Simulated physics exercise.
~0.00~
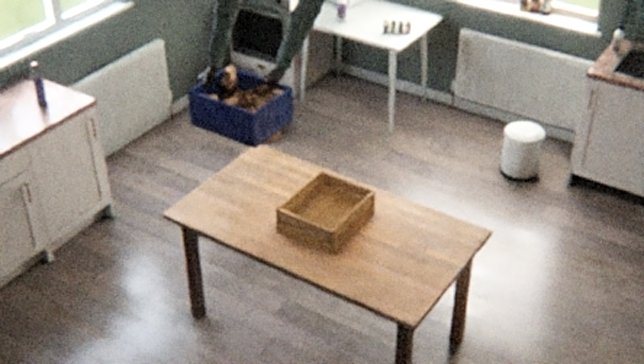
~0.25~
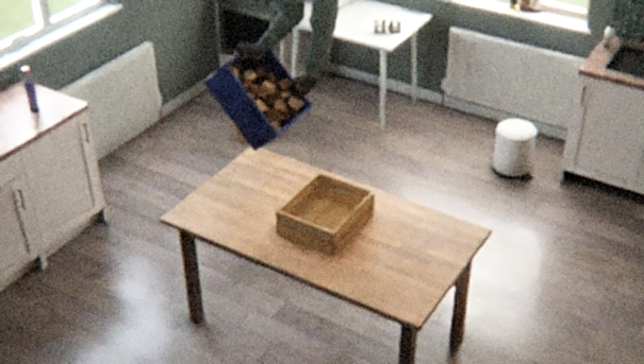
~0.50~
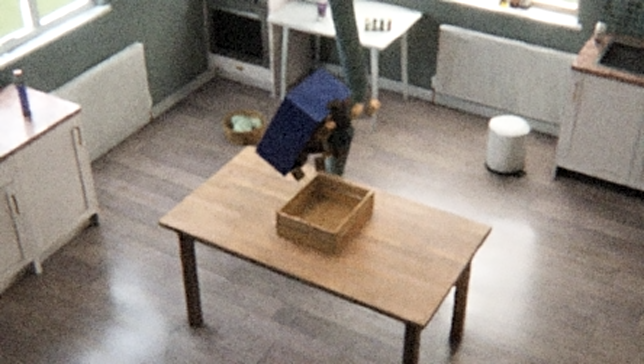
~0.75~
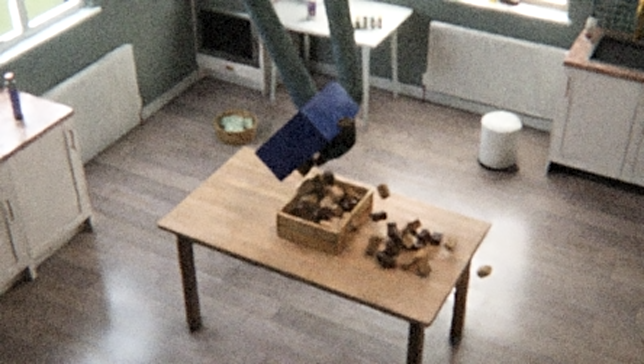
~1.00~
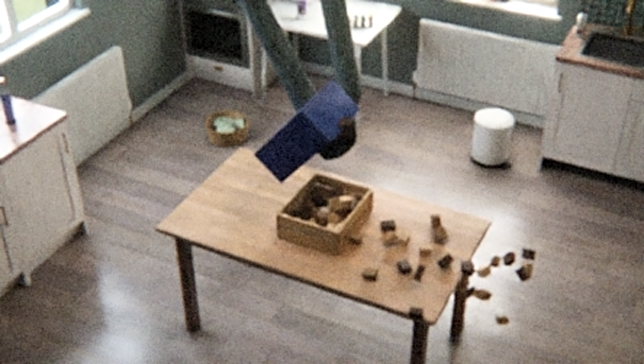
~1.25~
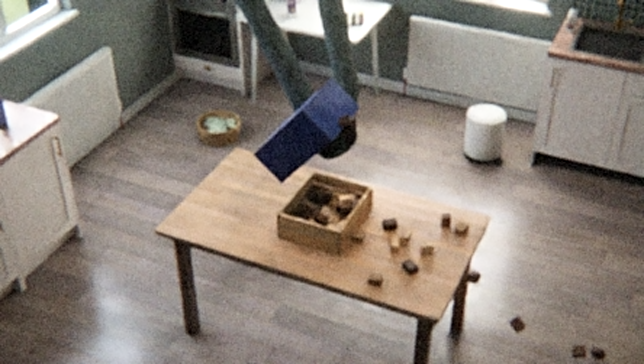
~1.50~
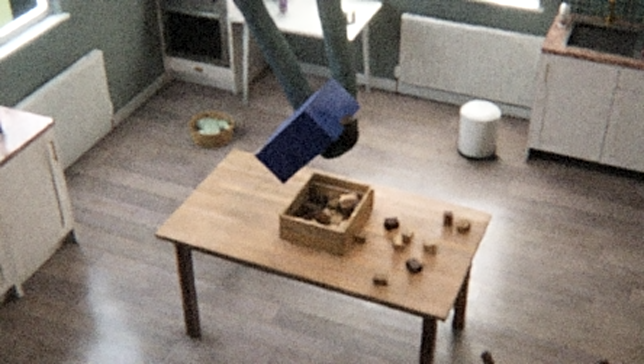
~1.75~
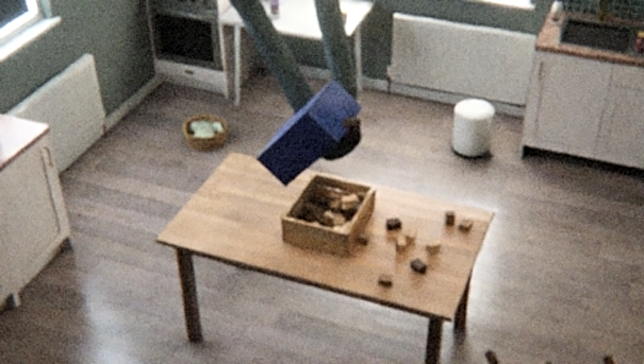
In a kitchen, mechanical arms tip blocks from a blue box, filling a wooden box and scattering others.
